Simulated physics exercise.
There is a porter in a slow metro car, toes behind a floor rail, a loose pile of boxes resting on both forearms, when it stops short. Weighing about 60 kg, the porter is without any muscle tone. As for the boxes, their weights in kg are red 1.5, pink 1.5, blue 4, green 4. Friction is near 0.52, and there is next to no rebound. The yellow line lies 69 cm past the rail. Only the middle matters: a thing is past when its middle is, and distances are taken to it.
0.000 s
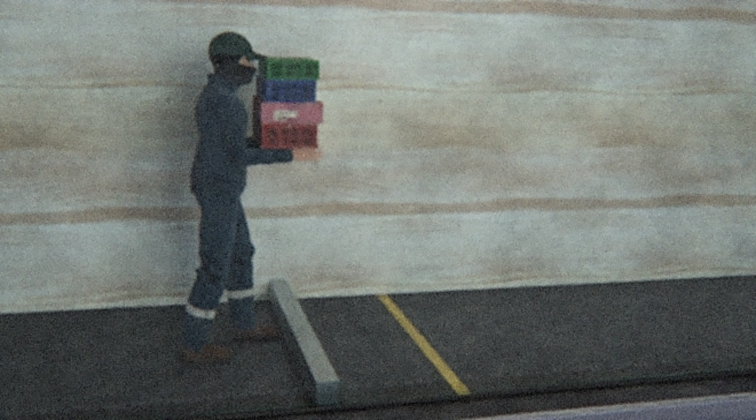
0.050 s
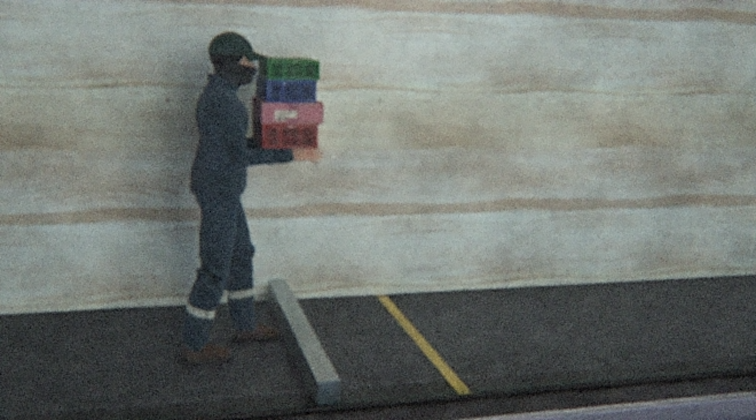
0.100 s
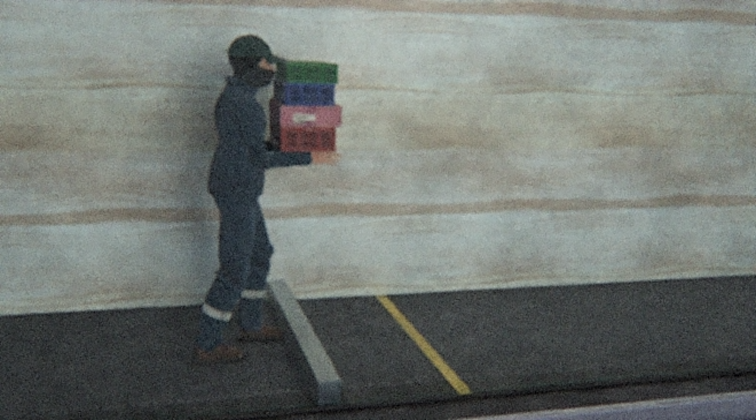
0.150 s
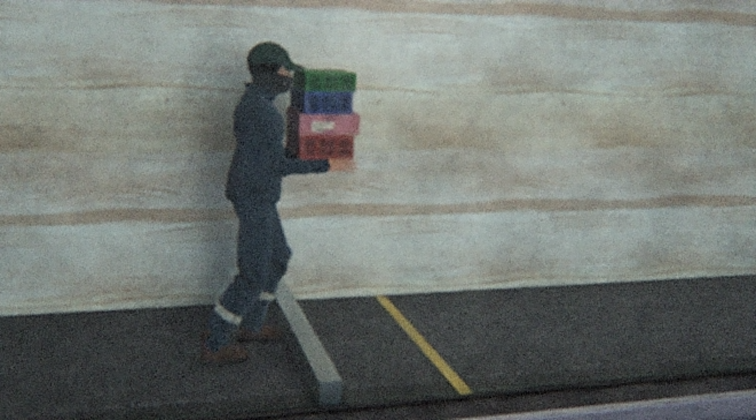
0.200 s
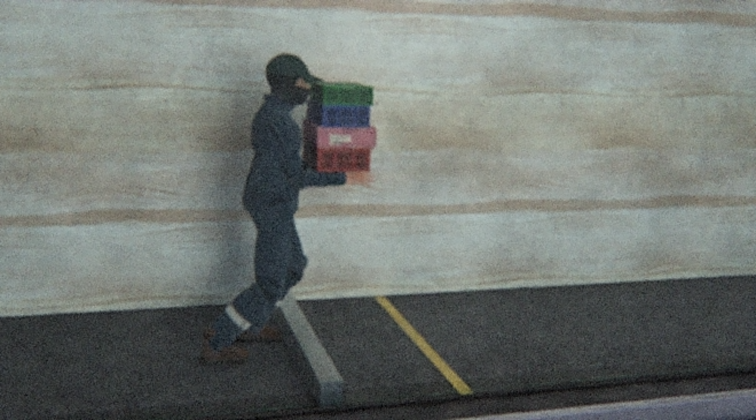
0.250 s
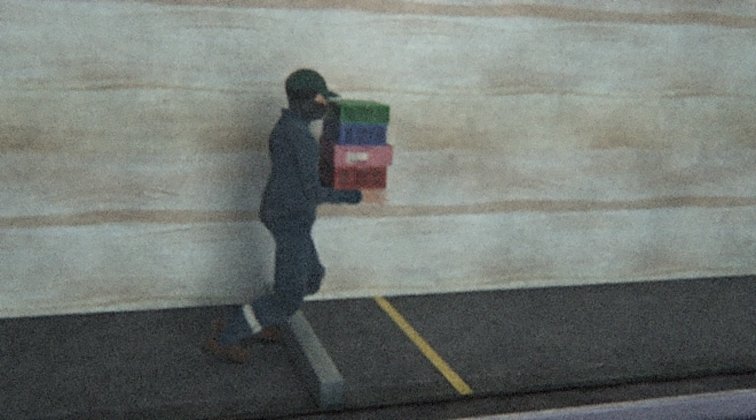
Beside a pale wall, a person holding stacked crates leans rightward and sinks behind a rail.
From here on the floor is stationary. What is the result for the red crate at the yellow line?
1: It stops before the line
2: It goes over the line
The answer is 2.
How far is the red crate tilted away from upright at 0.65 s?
About 5° of tilt.
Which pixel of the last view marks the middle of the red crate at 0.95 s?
At that moment it is roughly at (467, 330).
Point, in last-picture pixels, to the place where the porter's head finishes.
I'd put it close to (502, 274) in the last view.
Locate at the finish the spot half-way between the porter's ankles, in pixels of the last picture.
At about (360, 296).
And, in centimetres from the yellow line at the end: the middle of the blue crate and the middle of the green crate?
Blue crate 60 past, green crate 80 past.
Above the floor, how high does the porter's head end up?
30 cm.
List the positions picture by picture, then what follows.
Red crate (284, 131), pink parcel (287, 109), yellow line (445, 371), in the first picture.
Red crate (284, 131), pink parcel (287, 109), in the second picture.
Red crate (302, 134), pink parcel (304, 112), in the third picture.
Red crate (319, 142), pink parcel (322, 120), in the fourth picture.
Red crate (335, 154), pink parcel (338, 133), in the fifth picture.
Red crate (351, 171), pink parcel (355, 151), yellow line (447, 371). Everything loose set off at about 1.7 m/s, in the sixth picture.
After 0.45 s the red crate is 2 cm short of the yellow line, tilted 15°, near (416, 272) in the last picture's view.
After 0.65 s the red crate is 19 cm past the yellow line, tilted 5°, near (455, 328) in the last picture's view.
After 0.95 s the red crate is 26 cm past the yellow line, tilted 0°, near (467, 330) in the last picture's view.
Final state at 2.5 s, red crate crosses the yellow line; pink parcel crosses the yellow line; blue crate crosses the yellow line; green crate crosses the yellow line; porter's head crosses the yellow line.
